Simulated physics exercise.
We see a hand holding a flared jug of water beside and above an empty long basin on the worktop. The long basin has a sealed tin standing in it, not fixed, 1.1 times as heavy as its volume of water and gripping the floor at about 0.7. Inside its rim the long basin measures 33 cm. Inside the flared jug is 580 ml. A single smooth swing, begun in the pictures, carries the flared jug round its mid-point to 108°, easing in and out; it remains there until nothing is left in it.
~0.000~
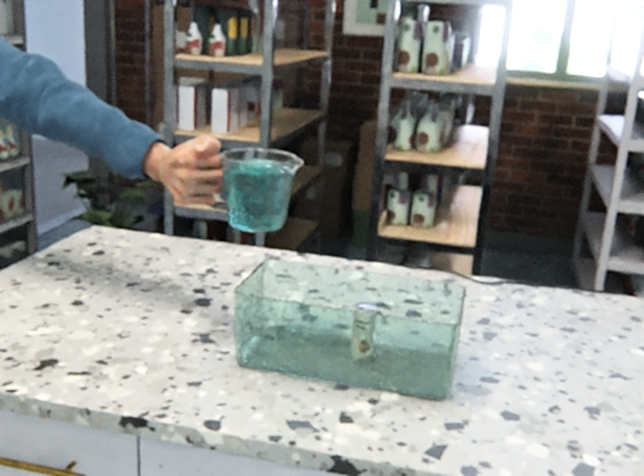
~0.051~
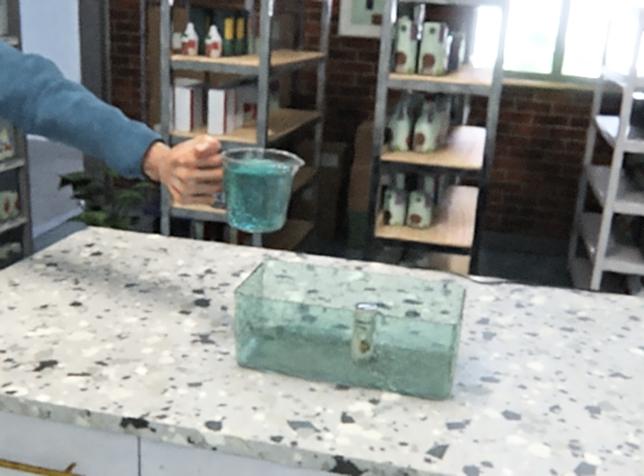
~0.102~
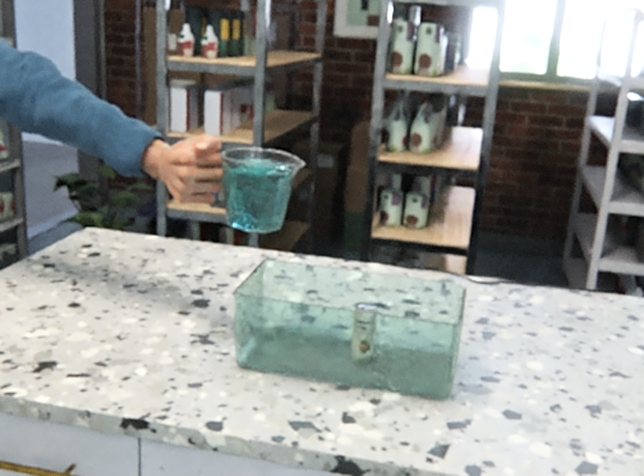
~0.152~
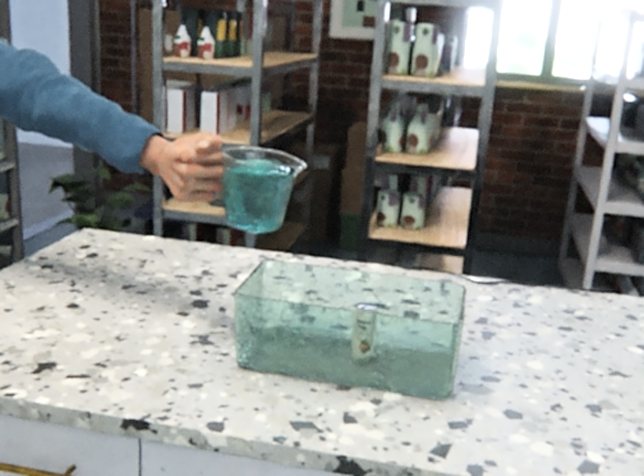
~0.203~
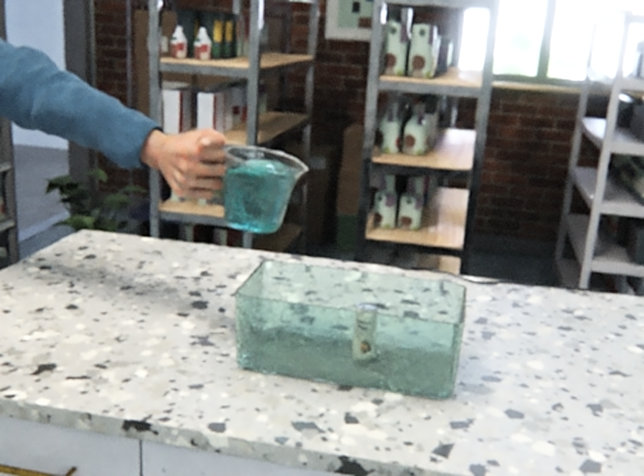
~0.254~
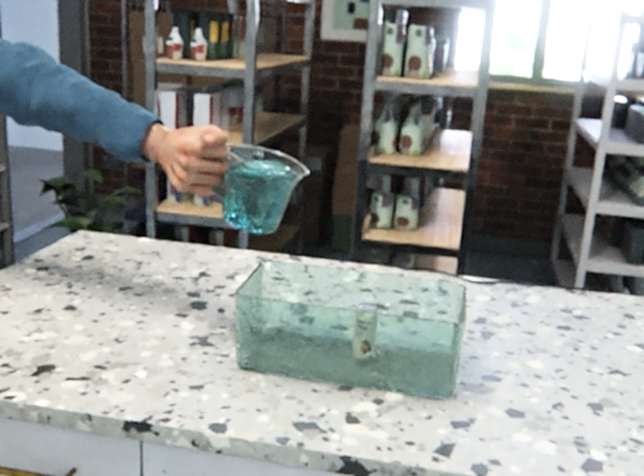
To begin with, a hand at the left holds a flared jug of blue-green water upright, above and beside a long clear basin on a speckled worktop. The hand then slowly tilts the jug slightly to the right, its right rim dipping a little, while the basin stays still.
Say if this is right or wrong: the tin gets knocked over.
Wrong, it stays standing.
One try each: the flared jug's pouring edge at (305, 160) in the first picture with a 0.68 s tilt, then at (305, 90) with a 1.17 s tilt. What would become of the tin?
Try 1: Still standing; try 2: Tipped over.
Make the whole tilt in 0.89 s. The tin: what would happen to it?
Outcome - the tin remains standing.
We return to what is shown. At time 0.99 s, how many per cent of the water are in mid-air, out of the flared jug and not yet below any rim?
Roughly 14 %.
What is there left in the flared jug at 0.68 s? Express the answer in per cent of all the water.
Close to 70 in a hundred.
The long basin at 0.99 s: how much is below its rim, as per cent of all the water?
I reckon close to 74 per cent.
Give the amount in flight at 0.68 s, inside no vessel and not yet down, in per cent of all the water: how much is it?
Some 22 per cent.
Then, 0.68 s in, the tilt is 67° and 69 per cent is still to pour; the tin stands where it began.
Then, 0.99 s in, the tilt is 102° and 13 per cent is still to pour; the tin stands 1 cm from where it began.
Then, 1.32 s in, the tilt is 108° and 0 per cent is still to pour; the tin stands 1 cm from where it began.
Then, 1.67 s in, the tilt is 108° and 0 per cent is still to pour; the tin stands 1 cm from where it began.
Finally, the tin stands 1 cm from where it began.
